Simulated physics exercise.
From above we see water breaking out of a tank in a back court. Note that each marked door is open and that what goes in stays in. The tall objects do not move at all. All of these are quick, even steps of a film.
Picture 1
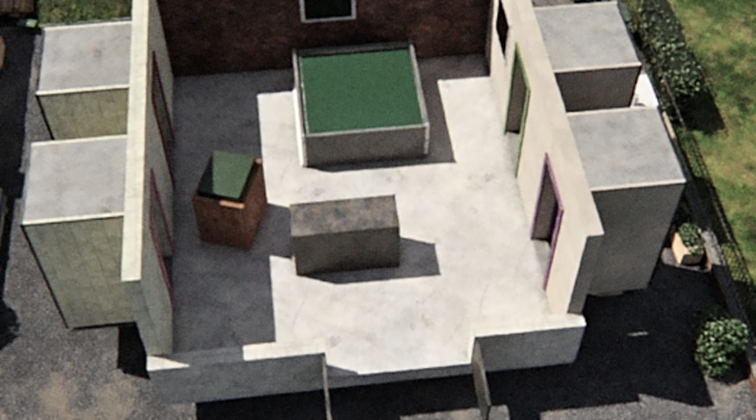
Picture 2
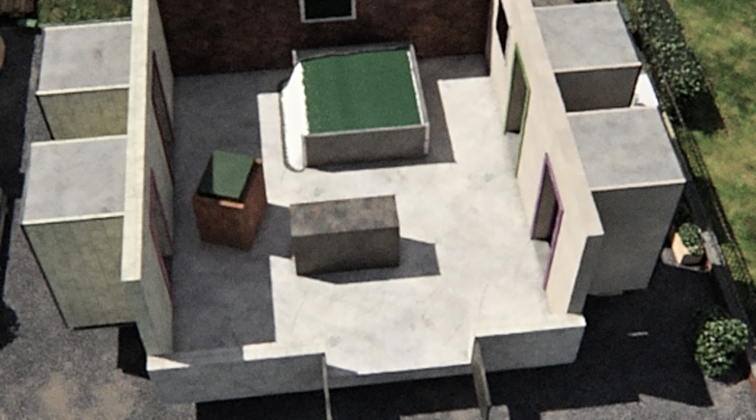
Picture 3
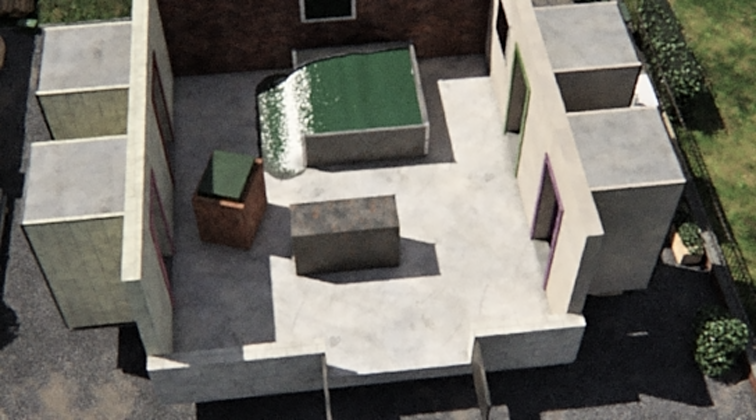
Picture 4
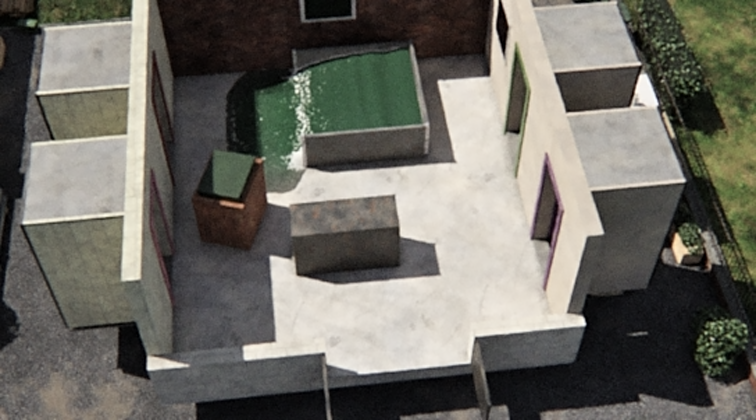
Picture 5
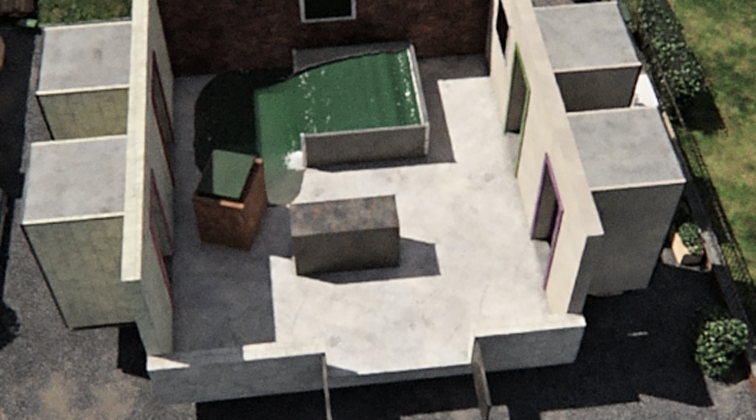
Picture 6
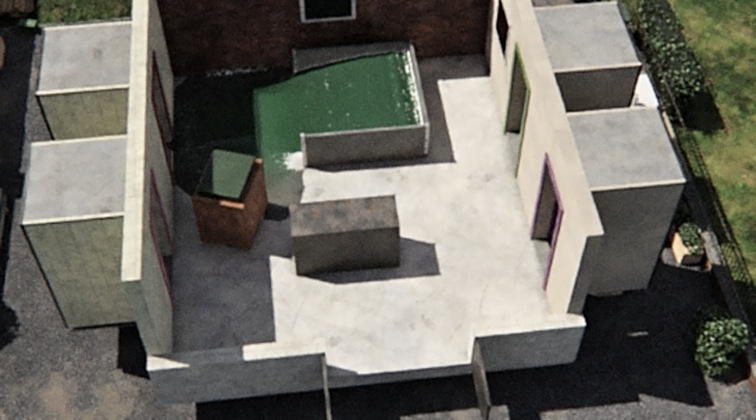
A back court with pale side walls and a dark brick rear wall is seen from high above in a fixed view. A low grey tank of green water stands near the rear, with a brown, green-topped box at left and a mottled grey block in front. Water bursts from the tank's left side in a white, foaming sheet, then spreads dark green across the floor, reaching around the unmoving brown box.
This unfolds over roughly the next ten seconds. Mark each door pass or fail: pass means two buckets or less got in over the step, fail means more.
Pink door - fail, green door - pass, red door - fail, purple door - fail.
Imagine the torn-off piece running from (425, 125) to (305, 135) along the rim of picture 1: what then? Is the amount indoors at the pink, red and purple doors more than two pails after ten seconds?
Note - pink door breaks the threshold; red door comes in lower; purple door breaks the threshold.
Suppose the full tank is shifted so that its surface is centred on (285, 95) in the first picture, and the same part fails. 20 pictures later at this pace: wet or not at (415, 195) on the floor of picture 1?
Unflooded.
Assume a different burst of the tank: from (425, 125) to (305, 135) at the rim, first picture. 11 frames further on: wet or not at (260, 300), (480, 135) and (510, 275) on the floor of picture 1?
The first spot is soaked, the second spared and the third soaked.
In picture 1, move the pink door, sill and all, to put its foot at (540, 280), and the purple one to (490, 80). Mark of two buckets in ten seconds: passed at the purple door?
That purple one gets past the limit.
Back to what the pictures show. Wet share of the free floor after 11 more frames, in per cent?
I'd say close to 30 per cent.
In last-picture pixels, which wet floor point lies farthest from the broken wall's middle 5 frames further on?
Farthest reach: About (174, 253).
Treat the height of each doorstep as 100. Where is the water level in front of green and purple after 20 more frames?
Readings, in sequence: 0 percent and 0 percent.
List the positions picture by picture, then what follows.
The first frame shows still water in the tank at (359, 90).
In the second frame, water pours out at (302, 112) and has run to (301, 170).
In the third frame, water pours out at (302, 114) and has run to (284, 176).
In the fourth frame, water pours out at (302, 115) and has run to (268, 188).
In the fifth frame, the front is at a hidden place, out from the gap at (302, 116).
In the sixth frame, the front is at (174, 175), out from the gap at (302, 116).
A moment on, water covers 25 % of the floor; the pink door not reached, the green door not reached, the red door far over two buckets in, the purple door not reached.
Next, water covers 30 % of the floor; the pink door wet at the sill, nothing in, the green door not reached, the red door far over two buckets in, the purple door not reached.
Then, water covers 40 % of the floor; the pink door under two buckets in, the green door not reached, the red door far over two buckets in, the purple door not reached.
Later, water covers 90 % of the floor; the pink door over two buckets in, the green door wet at the sill, nothing in, the red door far over two buckets in, the purple door wet at the sill, nothing in.
In the end, water covers 95 % of the floor; the pink door over two buckets in, the green door wet at the sill, nothing in, the red door far over two buckets in, the purple door over two buckets in.
